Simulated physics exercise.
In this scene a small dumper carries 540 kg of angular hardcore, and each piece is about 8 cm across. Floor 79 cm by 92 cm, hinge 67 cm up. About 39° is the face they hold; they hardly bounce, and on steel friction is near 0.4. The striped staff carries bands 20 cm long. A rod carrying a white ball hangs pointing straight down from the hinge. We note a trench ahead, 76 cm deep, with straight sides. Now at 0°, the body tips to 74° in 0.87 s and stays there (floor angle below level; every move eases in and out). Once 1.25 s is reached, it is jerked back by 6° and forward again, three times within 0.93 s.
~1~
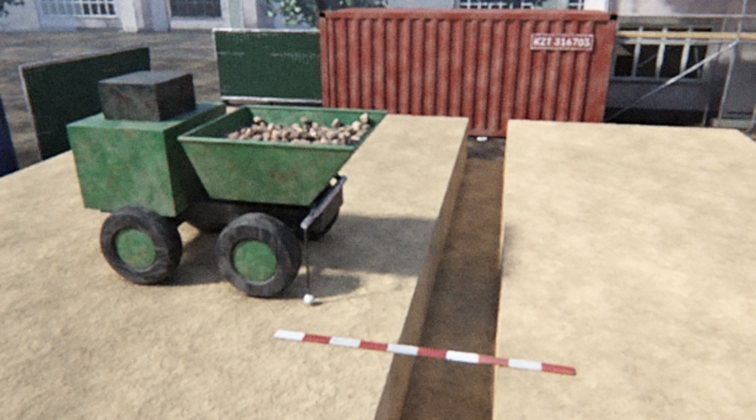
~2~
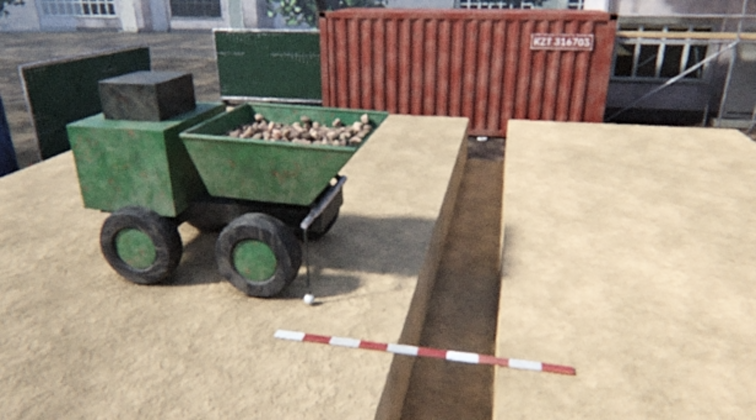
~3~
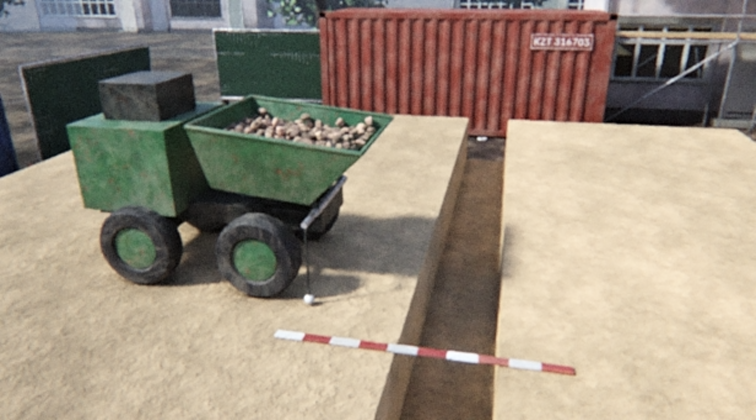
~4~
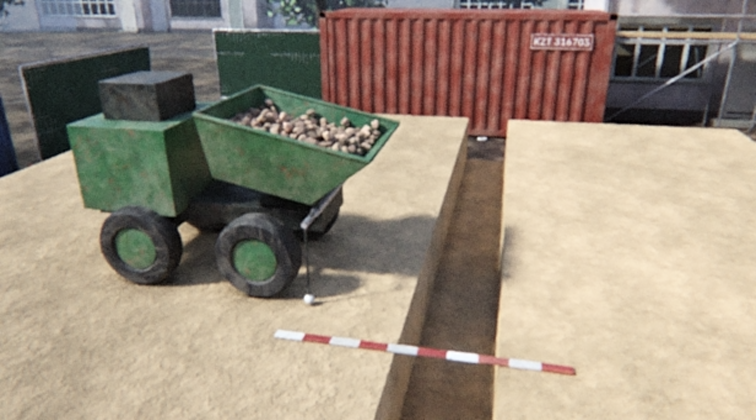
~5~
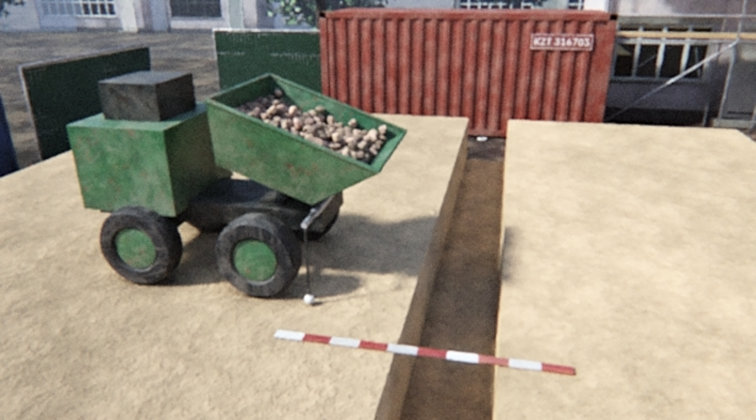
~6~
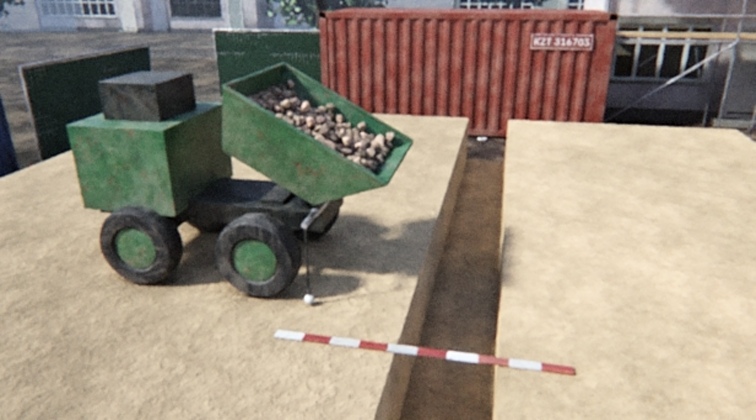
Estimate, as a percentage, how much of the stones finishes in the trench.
I would say roughly 100 per cent.
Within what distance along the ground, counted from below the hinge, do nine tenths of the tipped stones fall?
It's roughly 140 cm in front of the hinge.
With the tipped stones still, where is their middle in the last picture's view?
Around (461, 344).
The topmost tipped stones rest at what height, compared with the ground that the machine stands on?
Around 2 cm above it, I'd say.
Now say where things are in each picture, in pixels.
In the first picture, the body is at 0°, its lip at (354, 149); the top of the load is at (321, 129).
The second picture shows lip at (356, 150), floor tilted 2°, highest stones at (302, 126).
The third picture shows lip at (362, 155), floor tilted 6°, highest stones at (264, 122).
The fourth picture shows lip at (370, 162), floor tilted 12°, highest stones at (257, 114).
In the fifth picture, the body is at 20°, its lip at (379, 172); the top of the load is at (262, 103).
In the sixth picture, the body is at 29°, its lip at (387, 185); the top of the load is at (274, 91).
A little later the floor is at 62°; 100 % in the body; the foremost stones are at (399, 205).
Then the floor is at 74°; 90 % in the body, 1 % short of the trench, 9 % in the trench; the foremost stones are at (448, 274).
Later still the floor is at 74°; 6 % in the body, 1 % short of the trench, 92 % in the trench, 1 % past the trench; the foremost stones are at (529, 315).
In the end the floor is at 74°; 0 % in the body, 99 % in the trench, 1 % past the trench; the foremost stones are at (529, 315).
